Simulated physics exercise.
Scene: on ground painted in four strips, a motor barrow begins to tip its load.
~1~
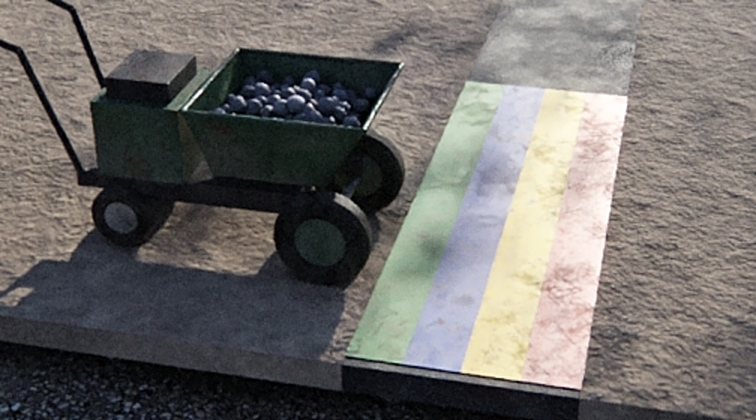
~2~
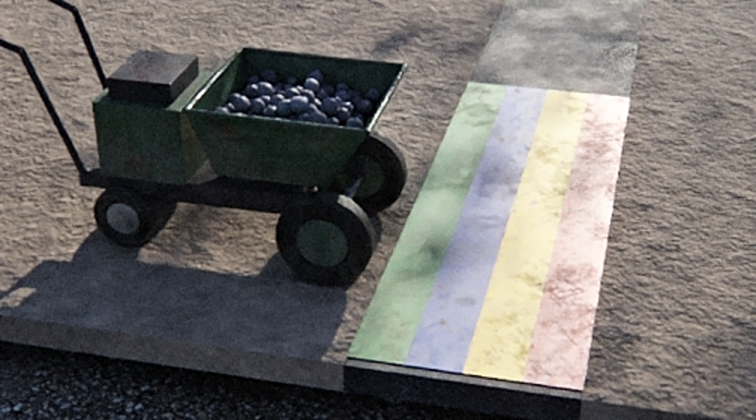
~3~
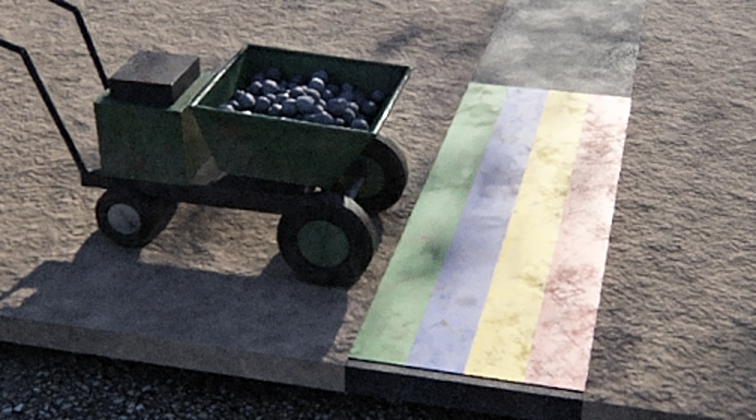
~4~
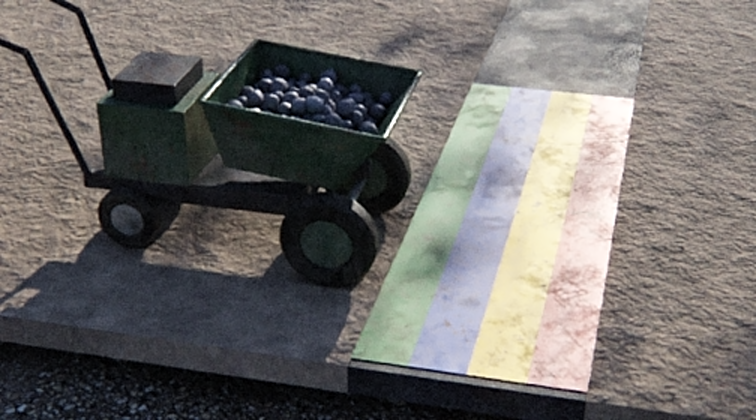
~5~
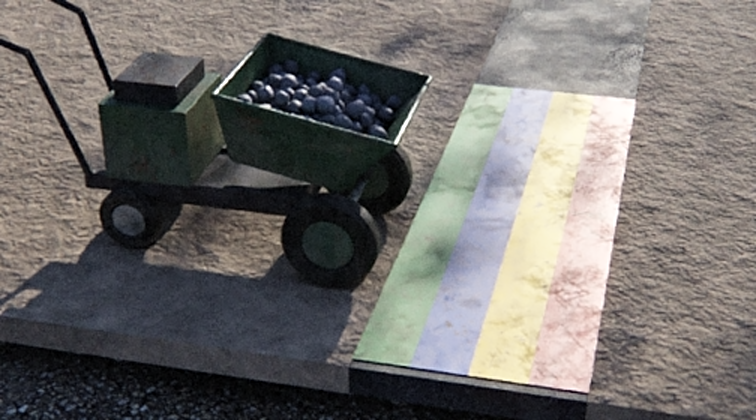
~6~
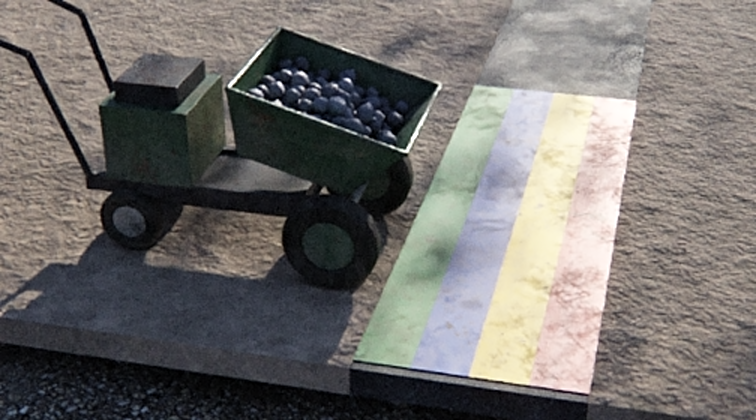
On rough ground beside four painted strips, a green motor barrow's skip of dark round cobbles slowly tilting toward the right.
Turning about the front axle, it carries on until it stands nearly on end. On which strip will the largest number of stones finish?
The largest number finish on the yellow strip.
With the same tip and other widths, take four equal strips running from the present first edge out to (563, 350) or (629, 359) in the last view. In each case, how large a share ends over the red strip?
20 and 10 in a hundred.
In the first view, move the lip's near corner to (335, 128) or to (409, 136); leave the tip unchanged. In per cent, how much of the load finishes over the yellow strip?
Well, you'd get roughly 20 per cent from the first place and roughly 30 per cent from the second.
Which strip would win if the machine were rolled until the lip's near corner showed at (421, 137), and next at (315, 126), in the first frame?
The first case gives the strip in red, the second gives that blue strip.
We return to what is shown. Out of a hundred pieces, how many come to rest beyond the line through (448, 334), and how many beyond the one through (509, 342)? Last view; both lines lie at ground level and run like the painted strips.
In order: Near 70 %, then 40 %.
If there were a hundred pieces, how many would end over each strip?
Green strip 0 %, blue strip 15 %, yellow strip 30 %, red strip 15 %.
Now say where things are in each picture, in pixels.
The first picture shows lip of the skip near (364, 131), level; top of the load near (293, 110), round cobbles; green strip near (390, 318); blue strip near (445, 326); yellow strip near (502, 333); red strip near (559, 341).
The second picture shows lip of the skip near (368, 133), level; top of the load near (296, 110).
The third picture shows lip of the skip near (373, 135), tipped barely; top of the load near (301, 110).
The fourth picture shows lip of the skip near (384, 140), tipped a little; top of the load near (284, 112).
The fifth picture shows lip of the skip near (394, 146), tipped a little; top of the load near (274, 108).
The sixth picture shows lip of the skip near (405, 155), tipped clearly; top of the load near (297, 93); green strip near (398, 322); blue strip near (454, 330); yellow strip near (510, 338); red strip near (567, 346).
Shortly afterwards, skip tipped steeply; the whole lot in the skip.
Next, skip tipped right over; all but a few in the skip; only a few over the blue strip; a little over the yellow strip.
Some moments later, skip tipped right over; near a third in the skip; a little over the blue strip; near a third over the yellow strip; near a quarter over the red strip; only a few off the paint.
In the end, skip tipped right over; near a quarter in the skip; none at all over the green strip; near a quarter over the blue strip; near a third over the yellow strip; near a quarter over the red strip; a little off the paint.
